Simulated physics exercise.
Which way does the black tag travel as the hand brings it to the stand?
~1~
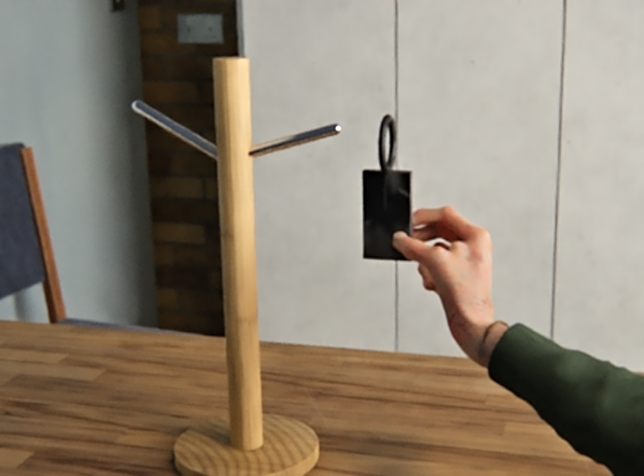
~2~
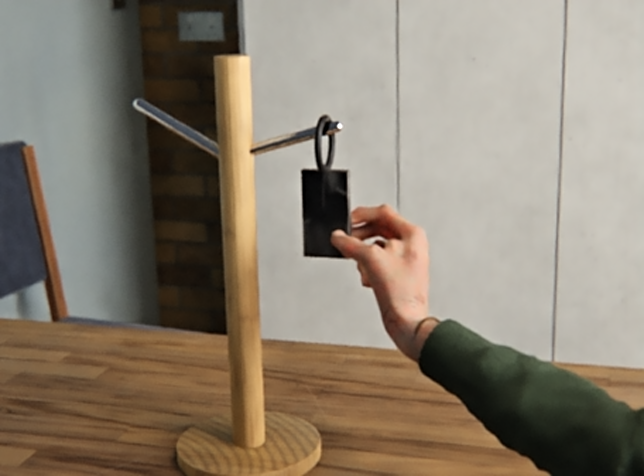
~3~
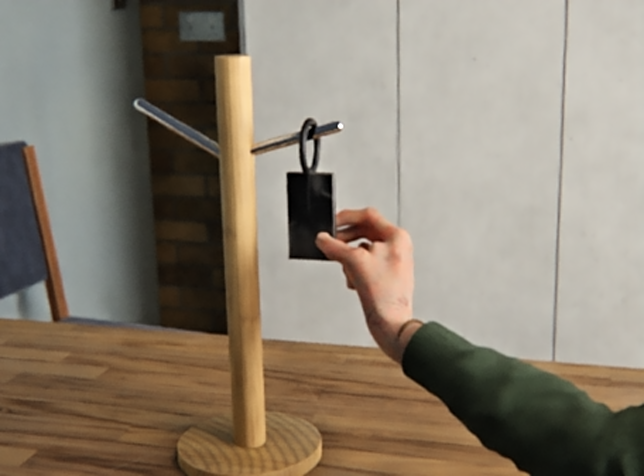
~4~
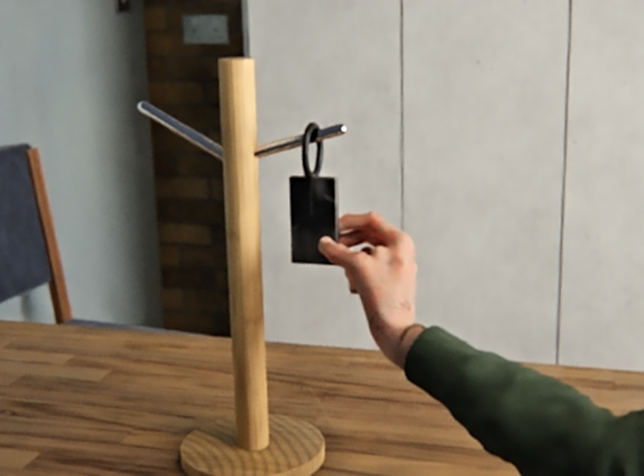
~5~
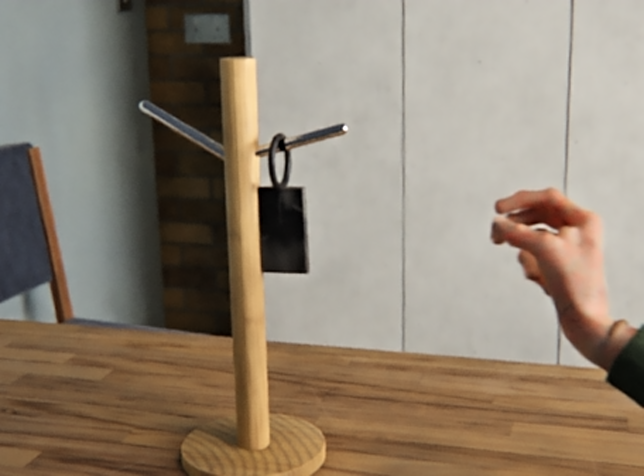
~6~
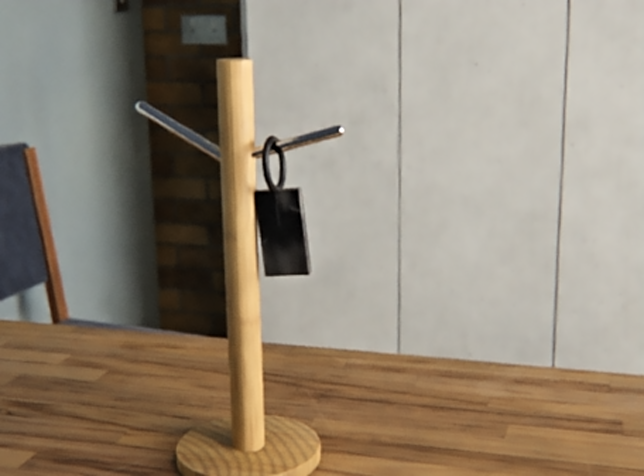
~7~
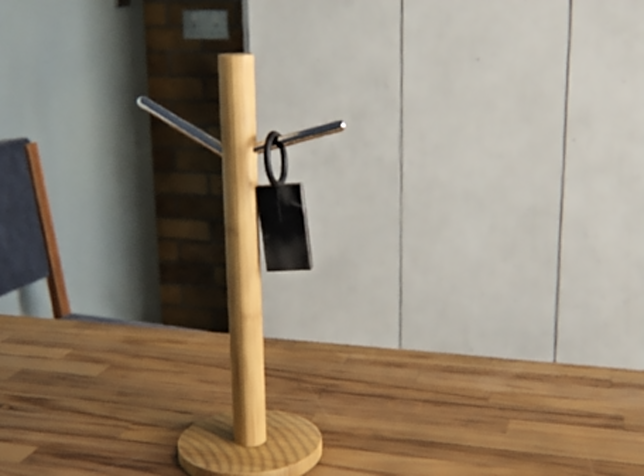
The black tag moves to the left, toward the post of the wooden stand.
